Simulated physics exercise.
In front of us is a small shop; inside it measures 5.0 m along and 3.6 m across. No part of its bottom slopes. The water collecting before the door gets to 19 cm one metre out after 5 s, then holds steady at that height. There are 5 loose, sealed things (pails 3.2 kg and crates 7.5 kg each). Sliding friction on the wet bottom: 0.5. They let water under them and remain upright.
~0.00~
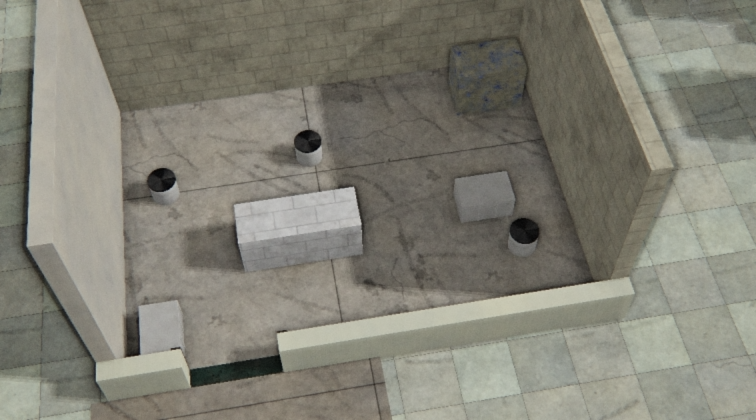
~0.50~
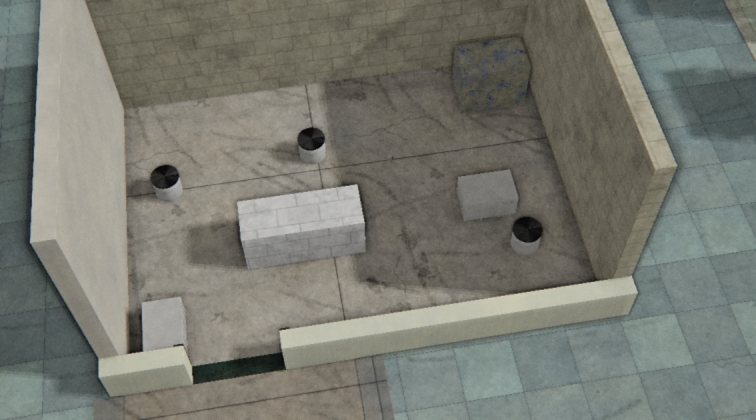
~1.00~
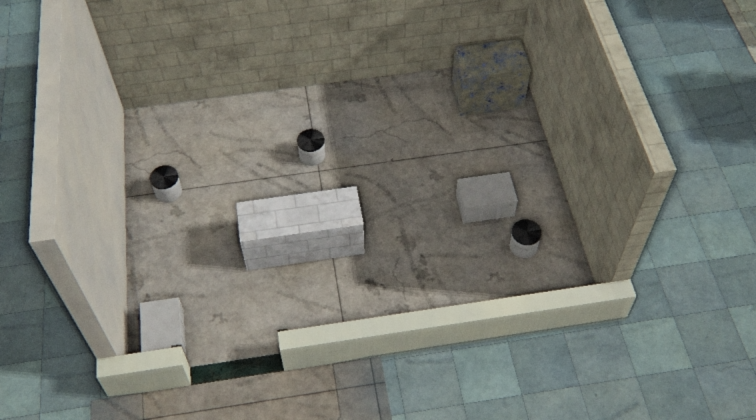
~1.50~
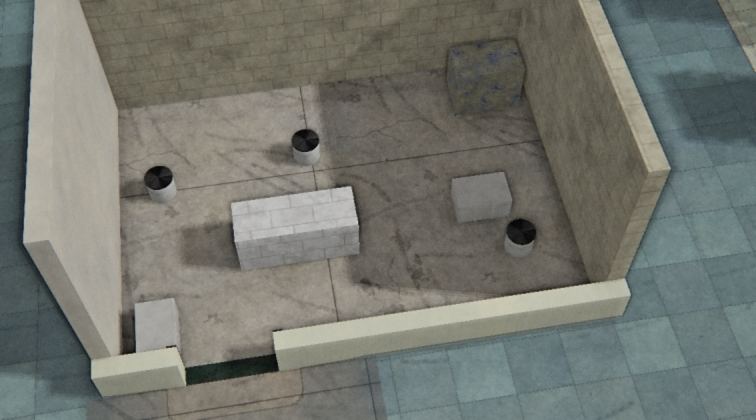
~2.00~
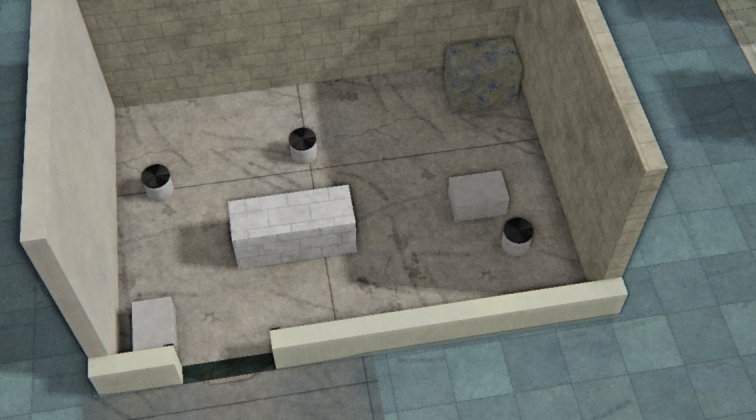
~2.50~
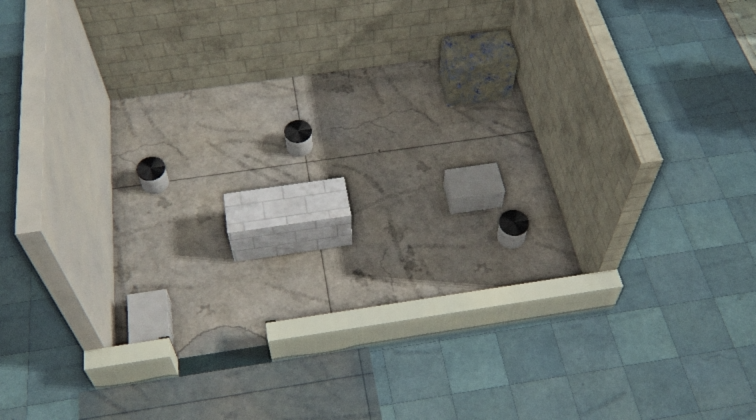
The video shows a roofless walled room holding a pale brick block, small boxes and dark-topped round containers, which all stay still while the paving outside turns bluish and a wet patch appears just inside the doorway.
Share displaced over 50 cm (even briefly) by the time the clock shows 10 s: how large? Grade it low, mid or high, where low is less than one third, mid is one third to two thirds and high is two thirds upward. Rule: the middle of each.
Grade: Low.
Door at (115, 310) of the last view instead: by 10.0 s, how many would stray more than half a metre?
The count would be 3.
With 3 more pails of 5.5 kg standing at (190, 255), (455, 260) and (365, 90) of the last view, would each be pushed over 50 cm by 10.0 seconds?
Note: Item 1 above threshold; item 2 below threshold; item 3 below threshold.
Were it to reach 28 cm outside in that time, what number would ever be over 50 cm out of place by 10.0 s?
You'd get 3 in that case.
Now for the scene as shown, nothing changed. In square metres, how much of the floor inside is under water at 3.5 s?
Flooded: Near 1.5 m2.
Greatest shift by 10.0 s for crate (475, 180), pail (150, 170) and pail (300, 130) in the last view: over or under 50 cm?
Result, in order: Stayed within / exceeded / stayed within.
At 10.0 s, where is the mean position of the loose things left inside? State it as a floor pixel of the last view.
Near (347, 199).
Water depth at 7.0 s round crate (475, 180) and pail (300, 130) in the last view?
Depths: Near 1 cm, then near 1 cm.
After 3.5 s 0 of 5 are over 50 cm from their spots; 0 afloat.
After 4.5 s 0 of 5 are over 50 cm from their spots; 0 afloat.
After 7.0 s 1 of 5 are over 50 cm from their spots; 1 afloat.
After 10.0 s 1 of 5 are over 50 cm from their spots, and 1 have been at some point; 3 afloat.
